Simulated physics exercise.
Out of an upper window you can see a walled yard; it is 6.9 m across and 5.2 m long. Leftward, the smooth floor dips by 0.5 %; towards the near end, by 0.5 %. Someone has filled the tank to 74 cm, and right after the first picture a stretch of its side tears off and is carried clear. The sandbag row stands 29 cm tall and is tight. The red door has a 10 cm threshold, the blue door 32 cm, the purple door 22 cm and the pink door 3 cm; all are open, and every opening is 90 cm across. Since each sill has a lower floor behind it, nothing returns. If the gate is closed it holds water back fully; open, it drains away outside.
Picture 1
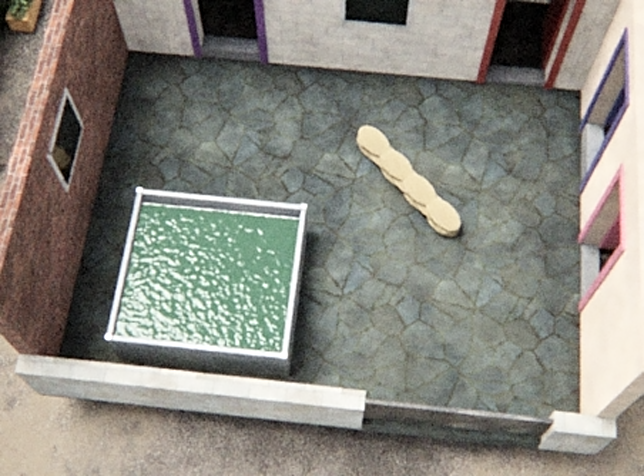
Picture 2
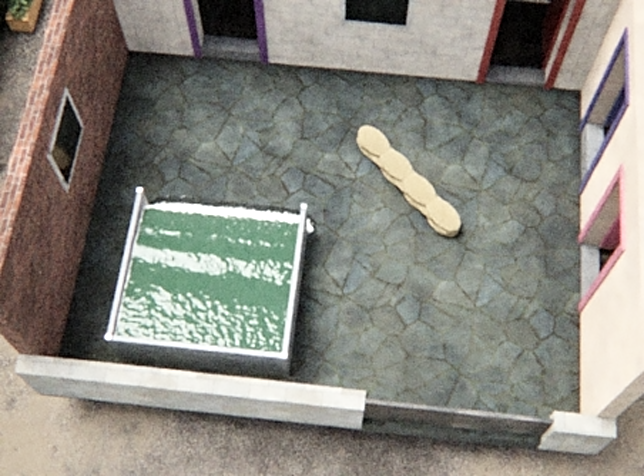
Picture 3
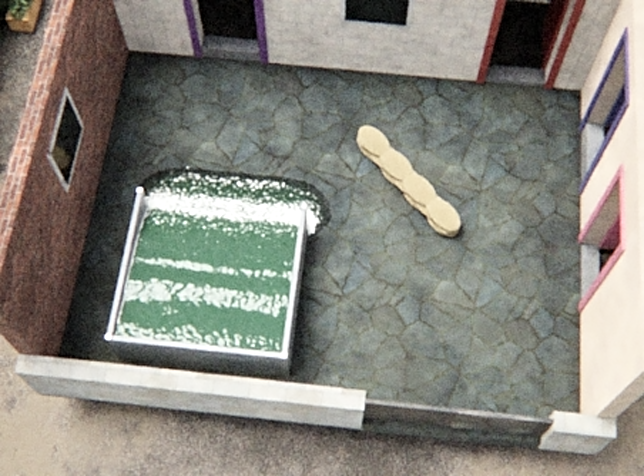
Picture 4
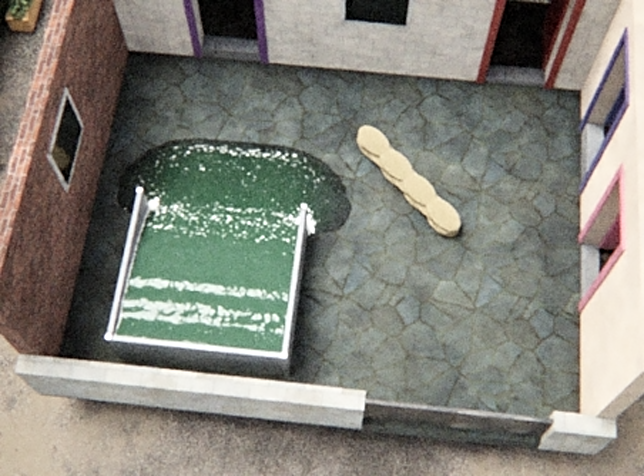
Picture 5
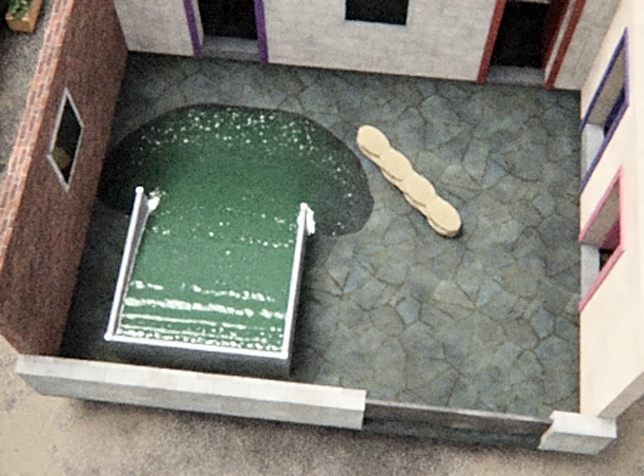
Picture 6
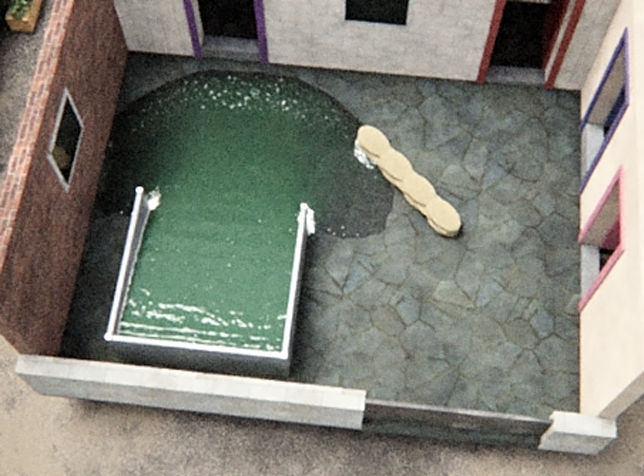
Green water sits in a square, white-rimmed tank in a walled stone yard, then pours out across the far side once that side is gone. It spreads over the paving in a widening rounded sheet, reaching toward the back wall and touching the near-left end of the pale, lumpy barrier.
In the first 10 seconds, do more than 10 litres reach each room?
In the end at the red door the water let in will remain short of the limit; at the blue door the water let in will remain short of the limit; at the purple door the water let in will surpass the limit; at the pink door the water let in will surpass the limit.
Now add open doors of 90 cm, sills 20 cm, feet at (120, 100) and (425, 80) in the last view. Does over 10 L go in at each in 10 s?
Exceeded, within it.
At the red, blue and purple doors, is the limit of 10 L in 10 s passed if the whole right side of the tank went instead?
Then red exceeds it, blue does not exceed it, purple does not exceed it.
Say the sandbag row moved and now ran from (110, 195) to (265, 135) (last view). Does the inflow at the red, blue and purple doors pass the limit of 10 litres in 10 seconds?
Then, at the red door it's exceeded, at the blue door it's not exceeded, at the purple door it's not exceeded.
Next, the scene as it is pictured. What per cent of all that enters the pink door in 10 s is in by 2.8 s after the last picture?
It comes to about 0 per cent.
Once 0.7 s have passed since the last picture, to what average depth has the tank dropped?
It averages close to 35 cm.
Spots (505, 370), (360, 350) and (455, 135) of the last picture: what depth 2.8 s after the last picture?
Around 0 cm, 0 cm and 6 cm.
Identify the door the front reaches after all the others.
Door: Pink.
Then, 0.7 s after the last picture water covers 35 % of the floor and is deepest (44 cm) near (129, 55); red door not reached, blue door not reached, purple door 42 cm at the sill, 48 L in, pink door not reached.
Then, 1.5 s after the last picture water covers 45 % of the floor and is deepest (45 cm) near (140, 56); red door 4 cm at the sill, 0 L in, blue door not reached, purple door 40 cm at the sill, 130 L in, pink door not reached.
Then, 2.8 s after the last picture water covers 65 % of the floor and is deepest (25 cm) near (255, 150); red door 6 cm at the sill, 0 L in, blue door 19 cm at the sill, 0 L in, purple door 23 cm at the sill, 194 L in, pink door 3 cm at the sill, 0 L in.
Then, 5.3 s after the last picture water covers 95 % of the floor and is deepest (22 cm) near (56, 372); red door 7 cm at the sill, 3 L in, blue door 12 cm at the sill, 0 L in, purple door 10 cm at the sill, 198 L in, pink door 7 cm at the sill, 17 L in.
Then, 9.3 s after the last picture water covers 95 % of the floor and is deepest (16 cm) near (326, 401); red door 4 cm at the sill, 5 L in, blue door 4 cm at the sill, 0 L in, purple door 5 cm at the sill, 198 L in, pink door 10 cm at the sill, 49 L in.
